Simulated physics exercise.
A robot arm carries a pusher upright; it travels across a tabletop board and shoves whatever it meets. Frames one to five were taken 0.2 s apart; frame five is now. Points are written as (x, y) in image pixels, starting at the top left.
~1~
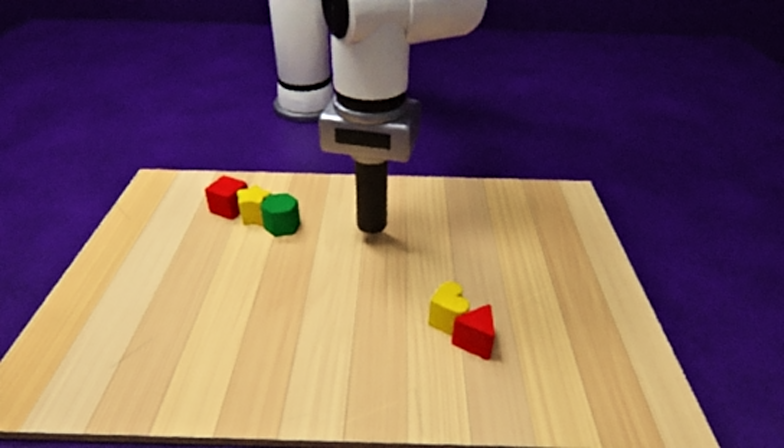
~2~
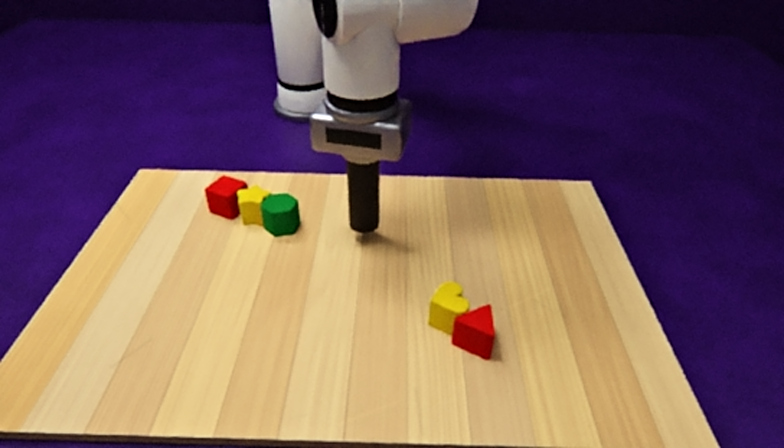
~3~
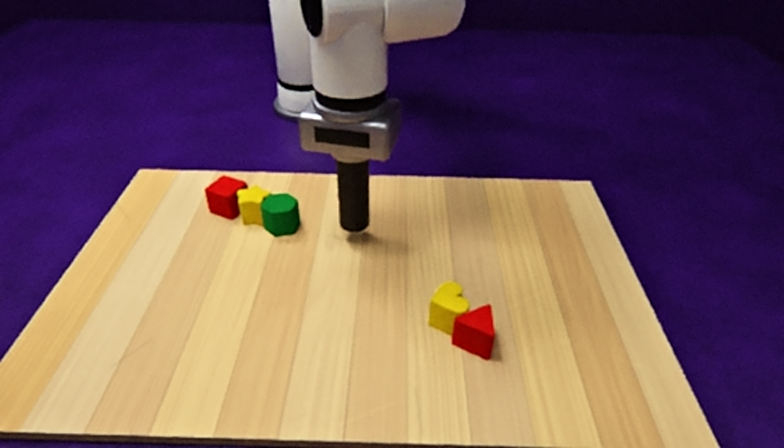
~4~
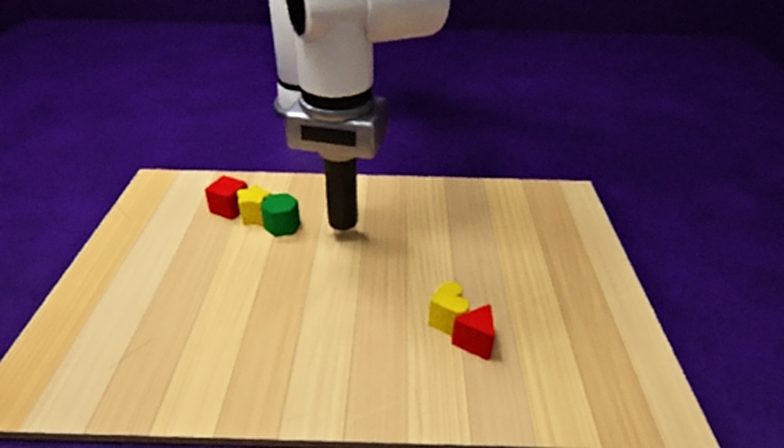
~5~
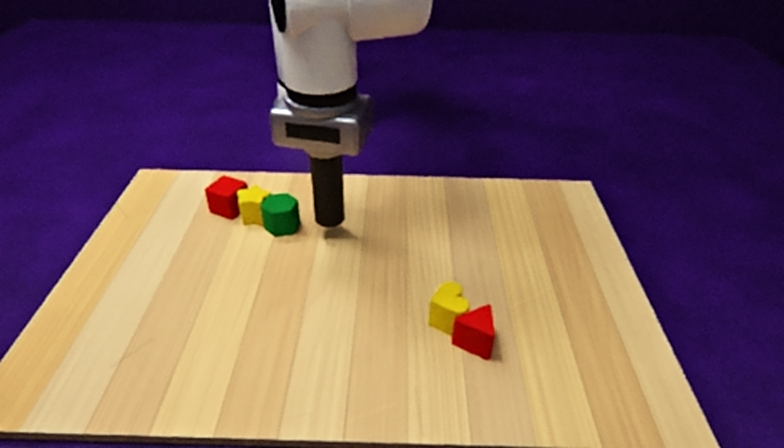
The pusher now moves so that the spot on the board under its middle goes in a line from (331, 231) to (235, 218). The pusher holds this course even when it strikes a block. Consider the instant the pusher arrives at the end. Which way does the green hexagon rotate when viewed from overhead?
Viewed from overhead, the green hexagon winds up turned anticlockwise.
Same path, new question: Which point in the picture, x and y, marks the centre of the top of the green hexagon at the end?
The top centre is at (198, 204).
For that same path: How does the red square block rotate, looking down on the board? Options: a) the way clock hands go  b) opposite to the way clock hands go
a: The way clock hands go.
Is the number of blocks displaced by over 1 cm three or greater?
It seems so.
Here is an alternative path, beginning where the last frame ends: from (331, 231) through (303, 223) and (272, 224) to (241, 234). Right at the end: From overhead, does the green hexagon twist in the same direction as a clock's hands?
No - that is not the case.
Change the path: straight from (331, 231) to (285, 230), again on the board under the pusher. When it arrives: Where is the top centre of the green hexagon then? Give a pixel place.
The spot you're after is about (253, 201) in the image.
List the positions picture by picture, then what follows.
In the first picture, lower end of the pusher (372, 224), tops of blocks, red square block (226, 185), yellow star-shaped block (253, 194), green hexagon (279, 202).
In the second picture, pusher (364, 224), blocks as before.
In the third picture, pusher (355, 223), blocks as before.
In the fourth picture, pusher (343, 222), blocks as before.
In the fifth picture, pusher (330, 219), red square block (226, 185), yellow star-shaped block (253, 194), green hexagon (279, 202).
What follows on the original path. One third of the way, pusher (297, 213); red square block (216, 183), turned 25° clockwise; yellow star-shaped block (237, 194); green hexagon (264, 201).
Two thirds of the way, pusher (264, 209); red square block (196, 178), turned 50° clockwise; yellow star-shaped block (203, 193), turned 20° clockwise; green hexagon (230, 201), turned 35° anticlockwise.
At the end, pusher (232, 205); red square block (193, 177), turned 60° clockwise; yellow star-shaped block (172, 195), turned 50° clockwise; green hexagon (198, 204), turned 65° anticlockwise.
